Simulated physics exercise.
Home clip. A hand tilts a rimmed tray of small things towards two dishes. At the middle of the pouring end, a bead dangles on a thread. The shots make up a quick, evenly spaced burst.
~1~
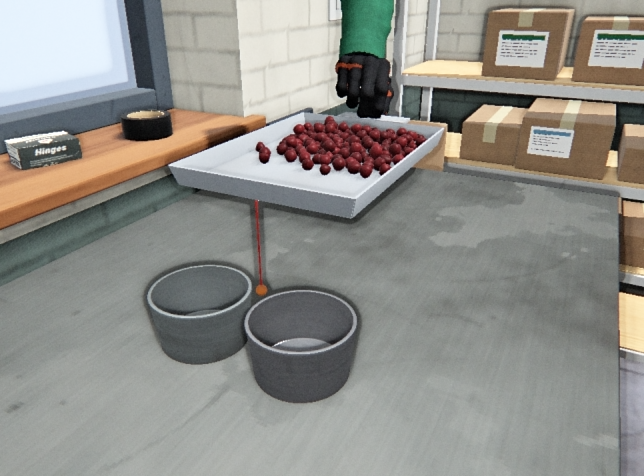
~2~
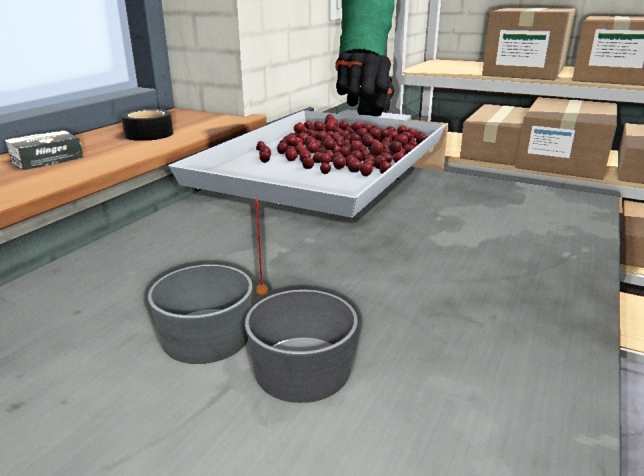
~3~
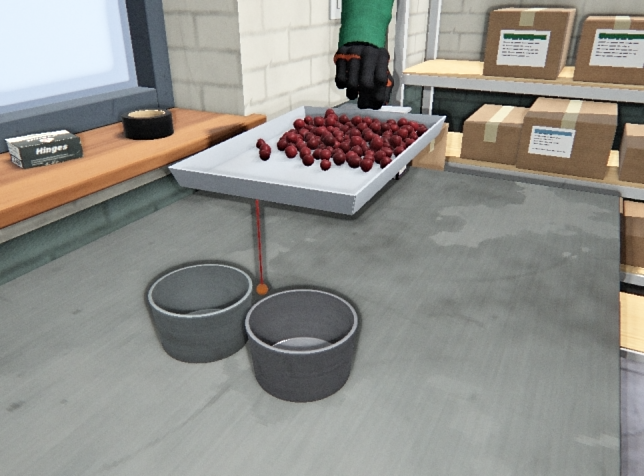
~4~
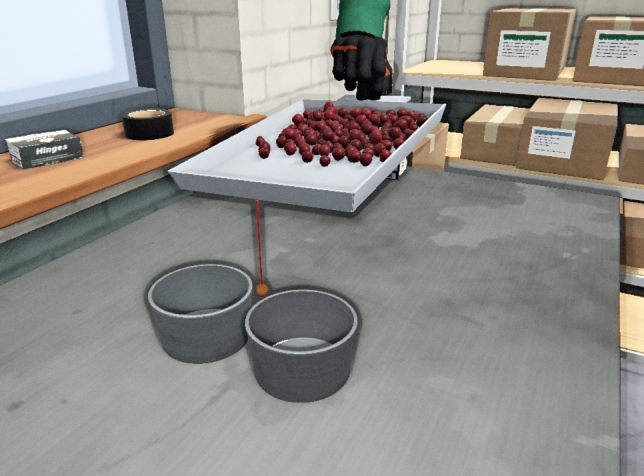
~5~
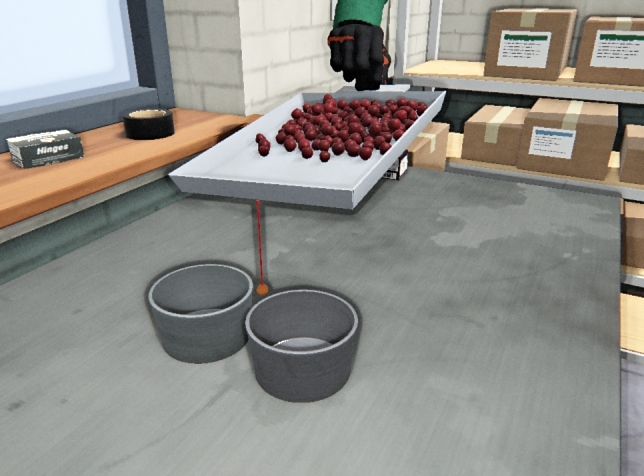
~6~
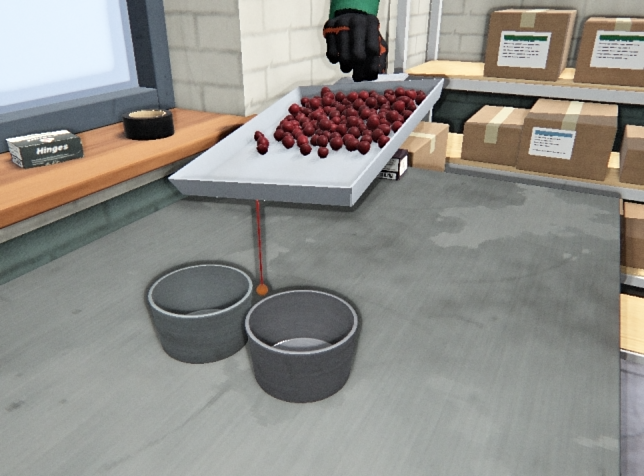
The video shows a gloved hand at the far end of a pale rimmed tray of small dark red cherries above two grey dishes, gradually raising that end while the cherries stay bunched and a bead hangs on a thread.
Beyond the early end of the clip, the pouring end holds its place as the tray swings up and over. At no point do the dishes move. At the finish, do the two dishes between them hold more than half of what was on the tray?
Yes.
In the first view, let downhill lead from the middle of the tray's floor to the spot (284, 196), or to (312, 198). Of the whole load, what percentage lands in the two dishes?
The first try gives close to 20 per cent, the second close to 40 per cent.
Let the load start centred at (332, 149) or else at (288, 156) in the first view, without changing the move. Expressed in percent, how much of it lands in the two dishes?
It comes to about 80 per cent the first time and about 80 per cent the second.
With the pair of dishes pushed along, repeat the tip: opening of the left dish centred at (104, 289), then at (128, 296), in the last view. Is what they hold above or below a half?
Result, first setup: A minority share; second setup: A minority share.
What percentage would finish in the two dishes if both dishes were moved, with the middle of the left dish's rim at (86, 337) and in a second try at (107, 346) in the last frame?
0 %, then 0 %.
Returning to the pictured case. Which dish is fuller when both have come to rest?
The one to the left.
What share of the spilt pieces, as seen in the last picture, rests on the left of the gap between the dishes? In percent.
Reading: Around 100 %.
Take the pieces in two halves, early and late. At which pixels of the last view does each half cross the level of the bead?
First close to (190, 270), next close to (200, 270).
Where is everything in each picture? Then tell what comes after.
Corners of the pouring end at (177, 164) and (352, 195), level; middle of the load at (350, 145), dried cherries; left dish at (170, 334); right dish at (274, 371); bead on its thread at (261, 290), in the first picture.
Corners of the pouring end at (177, 164) and (352, 194), level; middle of the load at (351, 143), in the second picture.
Corners of the pouring end at (177, 166) and (352, 192), tipped barely, lowest at the left corner; middle of the load at (351, 138), in the third picture.
Corners of the pouring end at (177, 169) and (350, 189), tipped a little, lowest at the left corner; middle of the load at (350, 131), in the fourth picture.
Corners of the pouring end at (177, 172) and (349, 186), tipped a little, lowest at the left corner; middle of the load at (350, 124), in the fifth picture.
Corners of the pouring end at (176, 176) and (347, 184), tipped a little, lowest at the left corner; middle of the load at (348, 117); left dish at (170, 334); right dish at (274, 371), in the sixth picture.
Soon, tray tipped steeply; nearly all on the tray; a stray few in the left dish; a stray few outside both; a stray few in the air.
A while on, tray tipped right over; about a quarter on the tray; about two thirds in the left dish; a small part outside both; a small part in the air.
Towards the end, tray tipped past a quarter turn; most in the left dish; a small part outside both.
Finally, tray tipped past a quarter turn; none in the right dish; most in the left dish; a small part outside both.
